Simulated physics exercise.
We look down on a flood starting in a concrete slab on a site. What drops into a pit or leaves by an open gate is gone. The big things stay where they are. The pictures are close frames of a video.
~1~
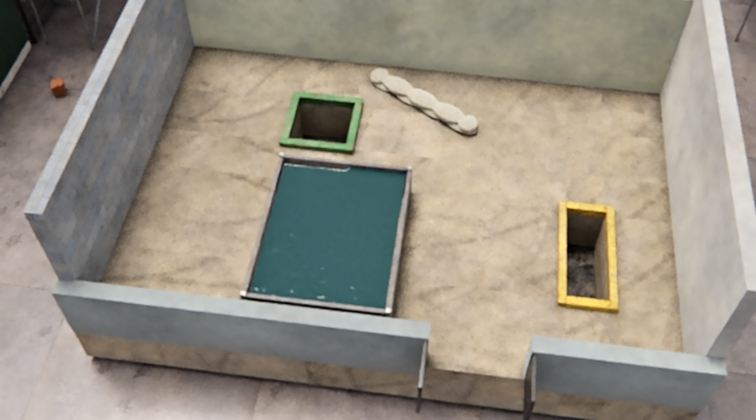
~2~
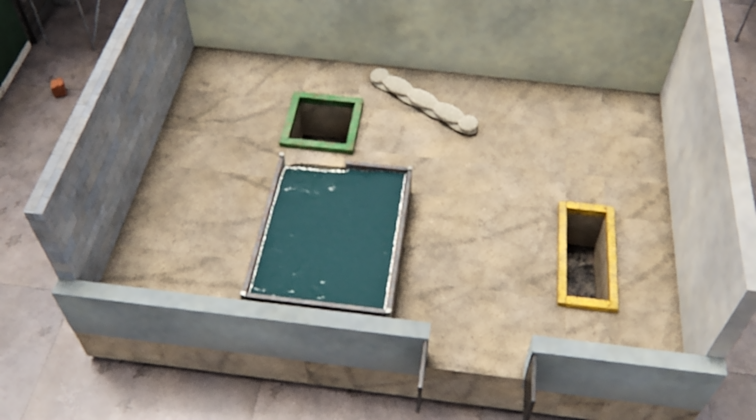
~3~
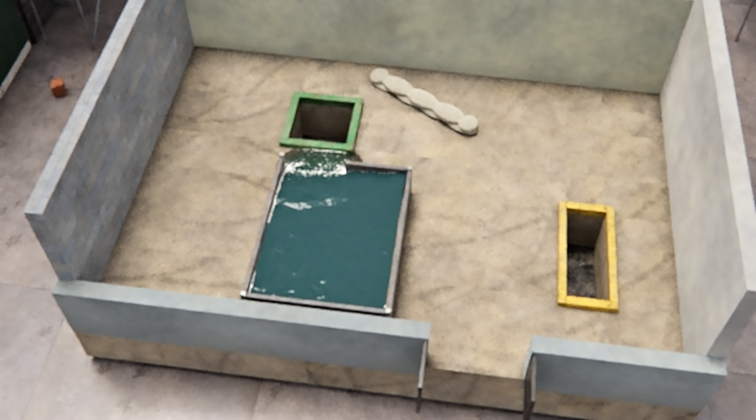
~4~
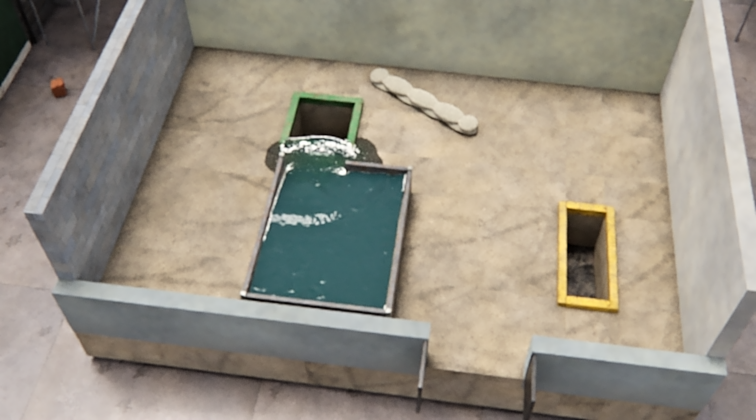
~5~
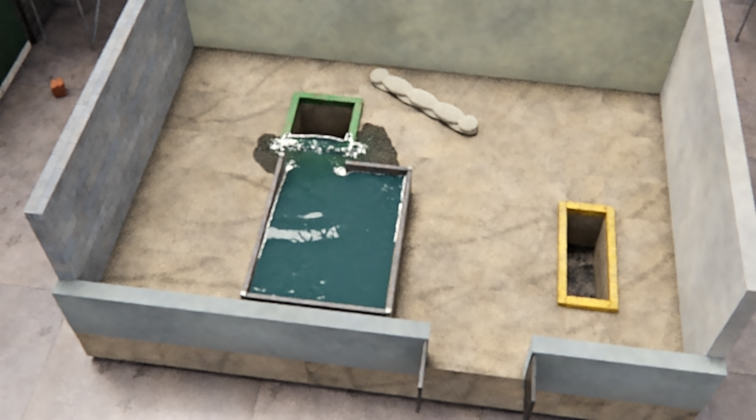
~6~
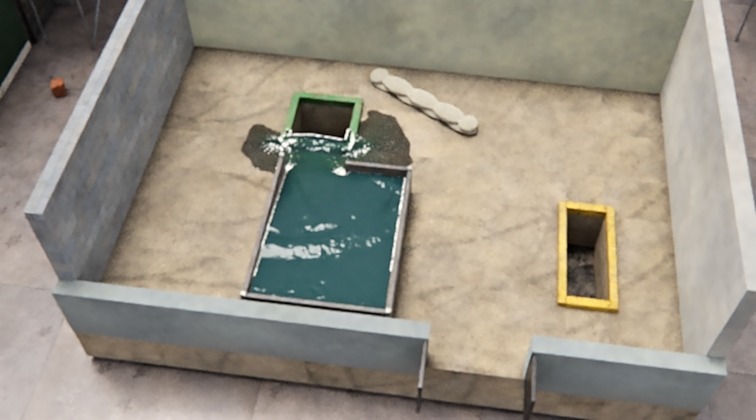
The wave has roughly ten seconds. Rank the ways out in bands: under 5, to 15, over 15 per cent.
One by one: The gate takes under 5 %; the green pit takes over 15 %; the yellow pit takes under 5 %.
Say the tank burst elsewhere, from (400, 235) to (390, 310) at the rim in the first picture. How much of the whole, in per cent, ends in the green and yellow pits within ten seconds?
Per cent: Green 0, yellow 8.
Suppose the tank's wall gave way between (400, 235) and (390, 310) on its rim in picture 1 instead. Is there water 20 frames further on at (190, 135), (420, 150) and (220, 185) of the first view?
In turn: Clear, no water, clear.
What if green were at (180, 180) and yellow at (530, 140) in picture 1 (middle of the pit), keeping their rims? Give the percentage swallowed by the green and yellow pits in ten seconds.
Per cent: Green 6, yellow 0.
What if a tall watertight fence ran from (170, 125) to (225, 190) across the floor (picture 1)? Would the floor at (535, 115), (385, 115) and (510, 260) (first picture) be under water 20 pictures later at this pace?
In that order: Dry, under water, clear.
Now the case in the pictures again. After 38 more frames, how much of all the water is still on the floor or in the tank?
I make it 76 per cent.
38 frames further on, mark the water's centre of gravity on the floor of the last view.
Near (330, 195).
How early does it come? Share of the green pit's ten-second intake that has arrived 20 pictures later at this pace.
Close to 75 %.
A moment on, water covers 10 % of the floor; the gate 0 %, the green pit 7 %, the yellow pit 0 %.
Next, water covers 20 % of the floor; the gate 0 %, the green pit 13 %, the yellow pit 0 %.
Then, water covers 35 % of the floor; the gate 0 %, the green pit 19 %, the yellow pit 0 %.
Later, water covers 50 % of the floor; the gate 0 %, the green pit 25 %, the yellow pit 0 %.
In the end, water covers 75 % of the floor; the gate 1 %, the green pit 26 %, the yellow pit 0 %.
